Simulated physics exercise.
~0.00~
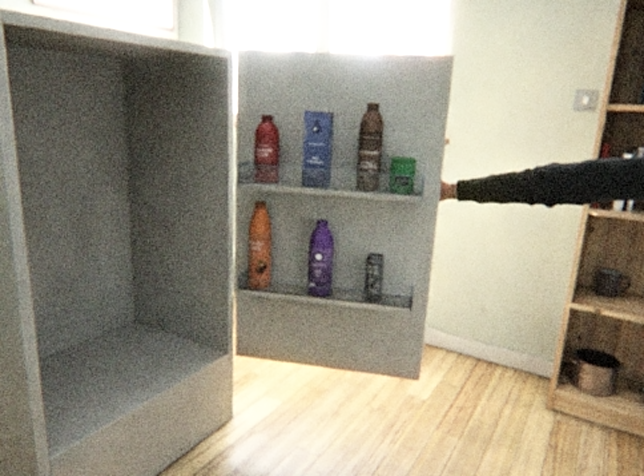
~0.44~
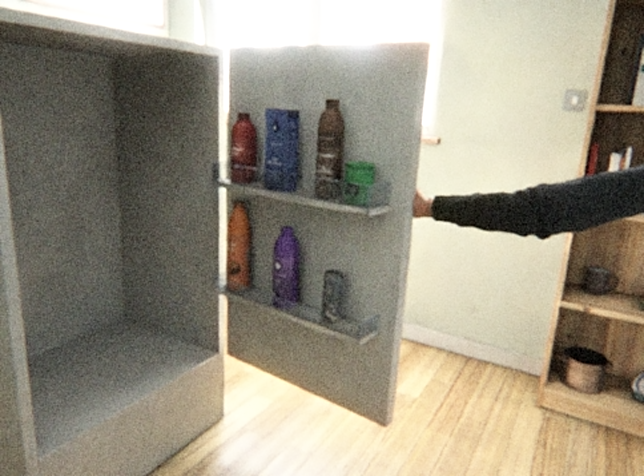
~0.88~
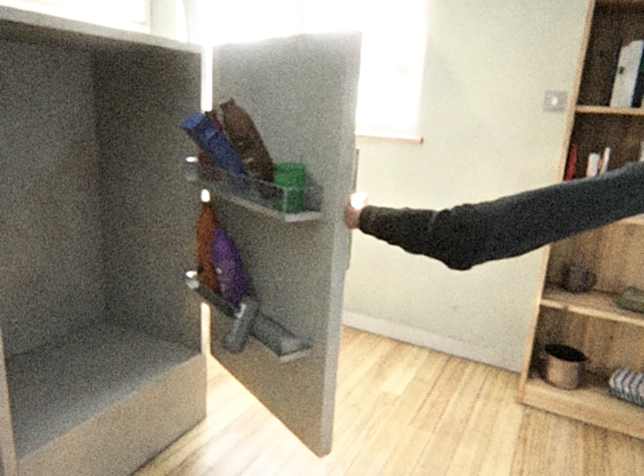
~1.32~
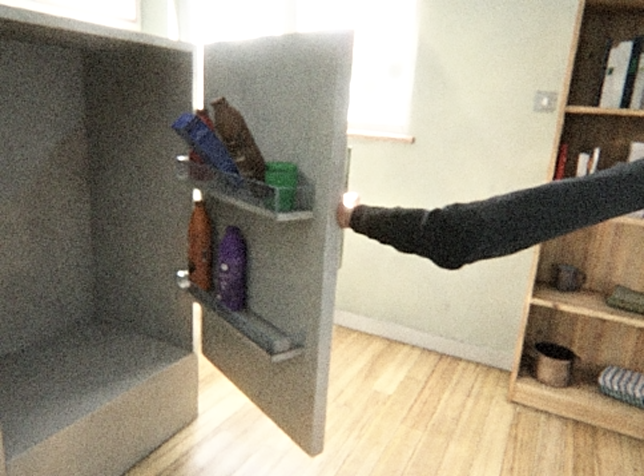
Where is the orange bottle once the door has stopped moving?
It is still in the lower rack on the inside of the door, beside the purple bottle.
In a bright room with a wooden floor, an open grey cabinet is seen from the front, with shelves at the right. Its door holds red, blue, brown and green items on the upper rack, and an orange bottle, a purple bottle and a small grey can below. A dark-sleeved arm swings the door partly closed as the view shifts slightly right. The blue carton and brown bottle tip left, the lower bottles lean and the can tumbles over the rail. The door stops, still ajar. Finally the purple bottle stands upright again, the carton and brown bottle stay tilted, and the can is out of sight.
